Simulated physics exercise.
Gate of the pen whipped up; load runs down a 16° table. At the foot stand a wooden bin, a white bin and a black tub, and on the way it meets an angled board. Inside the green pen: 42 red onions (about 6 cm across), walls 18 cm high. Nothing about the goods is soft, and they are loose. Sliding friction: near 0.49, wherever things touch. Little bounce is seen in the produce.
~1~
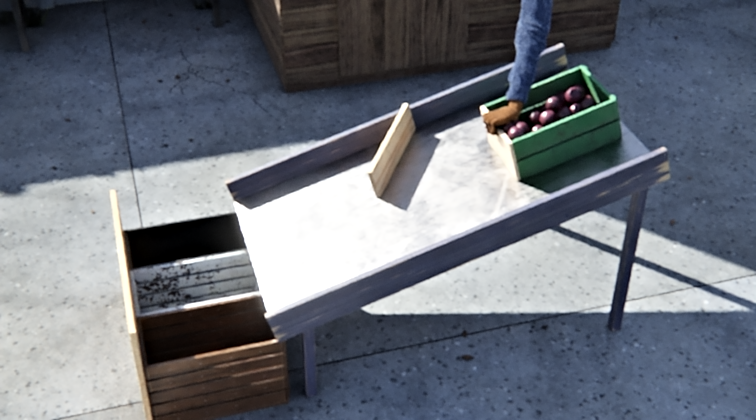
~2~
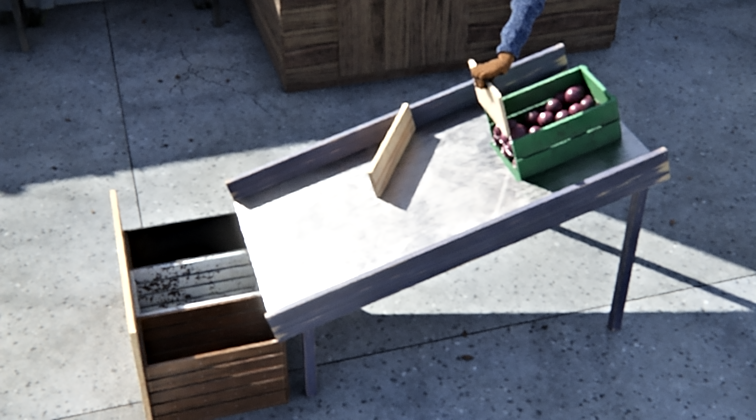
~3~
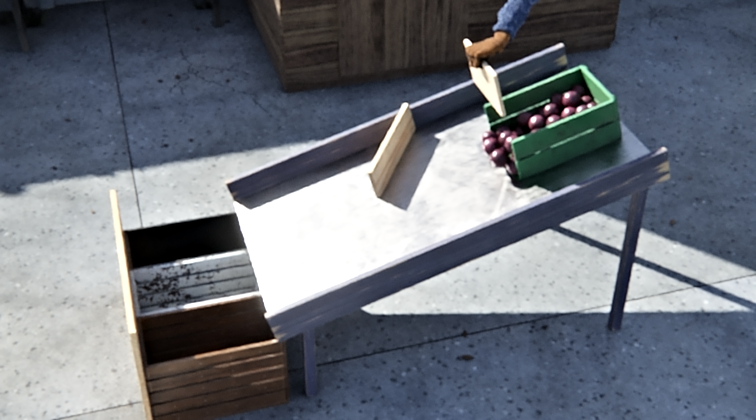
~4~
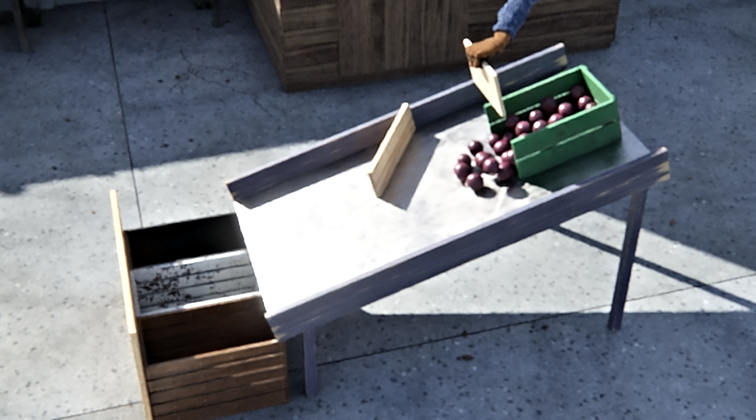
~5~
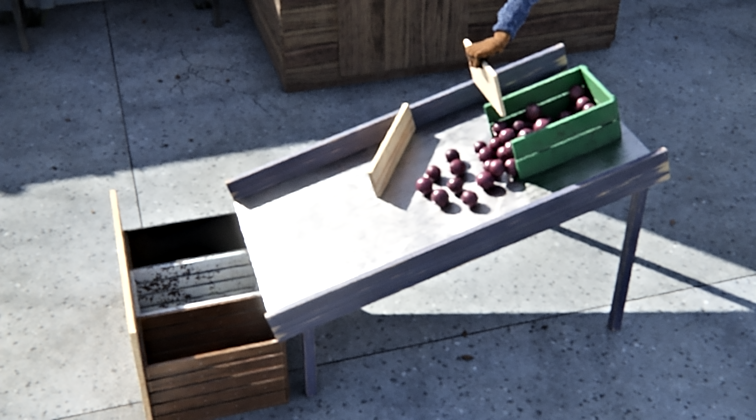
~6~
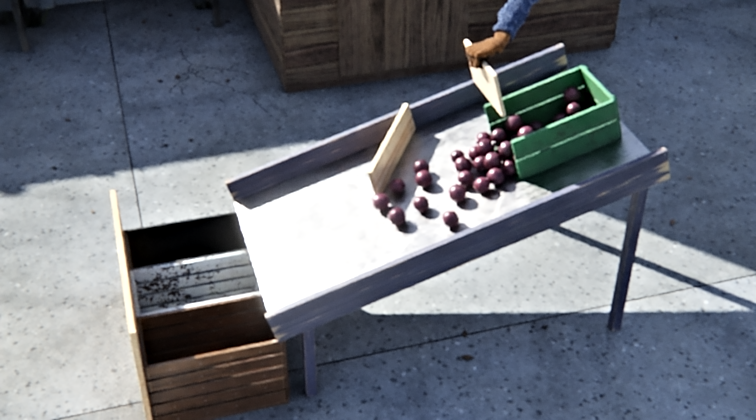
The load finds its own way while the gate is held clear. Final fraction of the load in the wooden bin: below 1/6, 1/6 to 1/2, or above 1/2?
Above 1/2.
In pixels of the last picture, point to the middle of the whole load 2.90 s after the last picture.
The middle lies close to (196, 381).
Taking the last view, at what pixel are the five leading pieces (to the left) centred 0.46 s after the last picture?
I'd put them at about (251, 286).
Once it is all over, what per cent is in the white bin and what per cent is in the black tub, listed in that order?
About 20 and 0 per cent.
Then, 0.46 s after the last picture, 5 still in the green pen, 1 in the white bin, 34 on the slope and 2 in the air.
Then, 1.04 s after the last picture, 12 in the wooden bin, 3 in the white bin, 26 on the slope and 1 in the air.
Then, 1.86 s after the last picture, 30 in the wooden bin, 7 in the white bin, 4 on the slope and 1 in the air.
Outcome (2.90 s after the last picture), 33 in the wooden bin and 9 in the white bin. Asked share, 33 of 42, 79 per cent.
